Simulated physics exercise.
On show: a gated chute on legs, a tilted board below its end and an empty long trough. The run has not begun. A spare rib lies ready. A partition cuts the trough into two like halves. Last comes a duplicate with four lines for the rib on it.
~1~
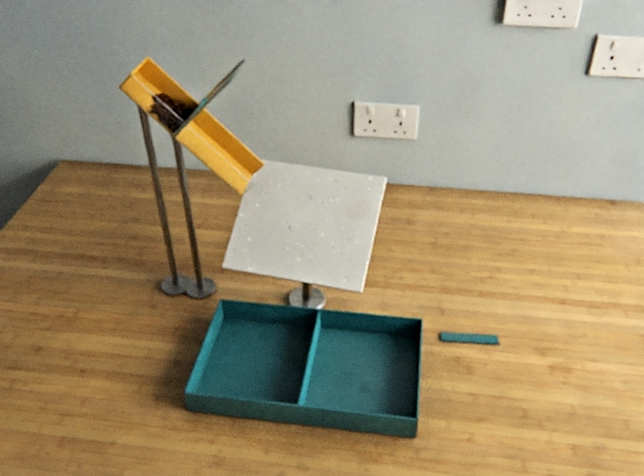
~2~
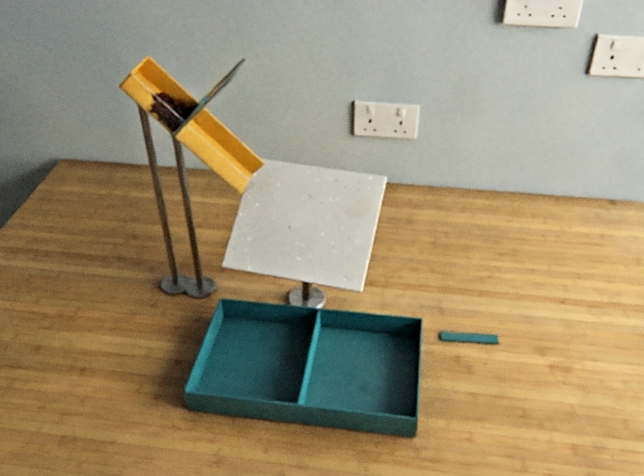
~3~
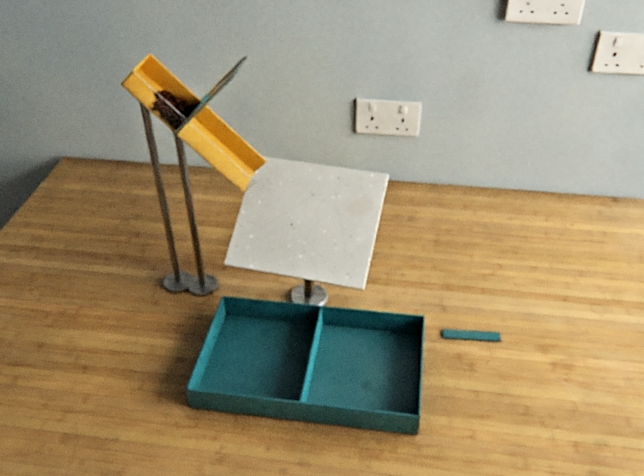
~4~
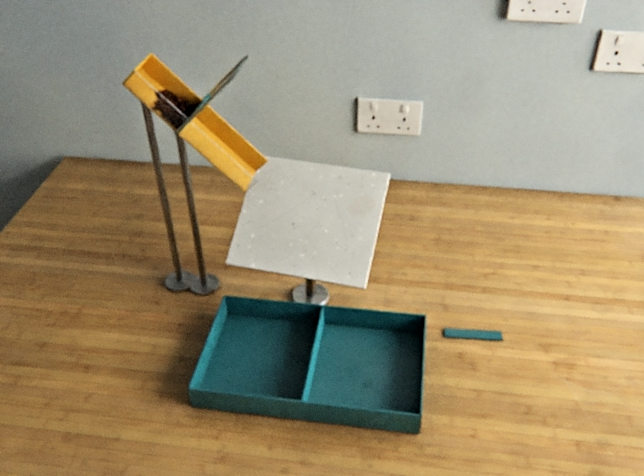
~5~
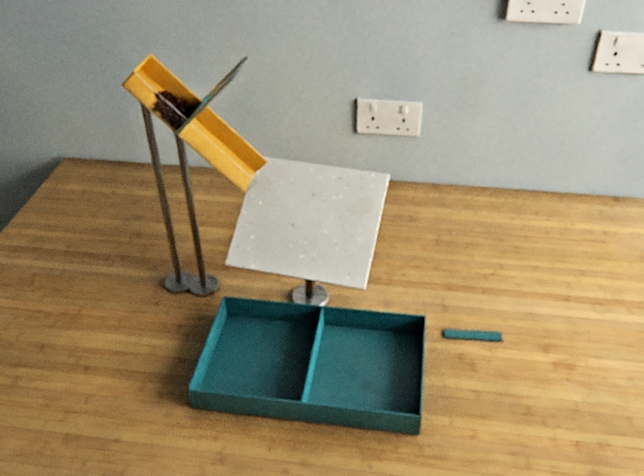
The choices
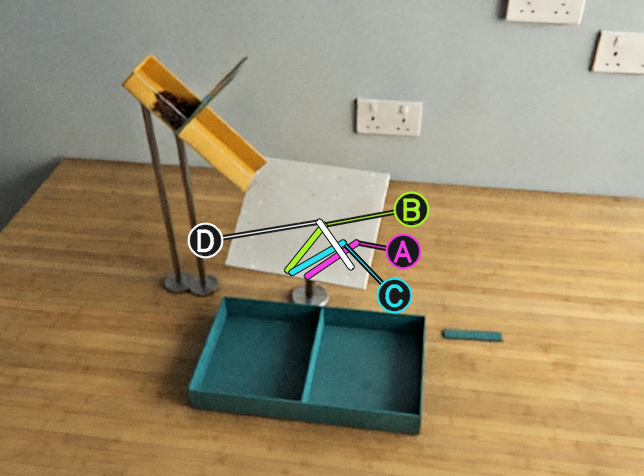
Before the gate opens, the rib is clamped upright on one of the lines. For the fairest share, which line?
The answer is line D.
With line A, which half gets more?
Left.
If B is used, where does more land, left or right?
The left half.
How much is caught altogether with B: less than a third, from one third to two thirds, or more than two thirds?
Line B gives more than two thirds.
On the marked copy, line A from (356, 242) to (307, 276); line B from (324, 225) to (287, 270); line C from (343, 242) to (291, 272); line D from (319, 221) to (351, 266).
For line A, of what is caught, almost all in the left half, just a few in the right.
For line B, of what is caught, almost all in the left half, just a few in the right.
For line C, of what is caught, almost all in the left half, about a tenth in the right.
For line D, of what is caught, roughly a third in the left half, roughly two thirds in the right.
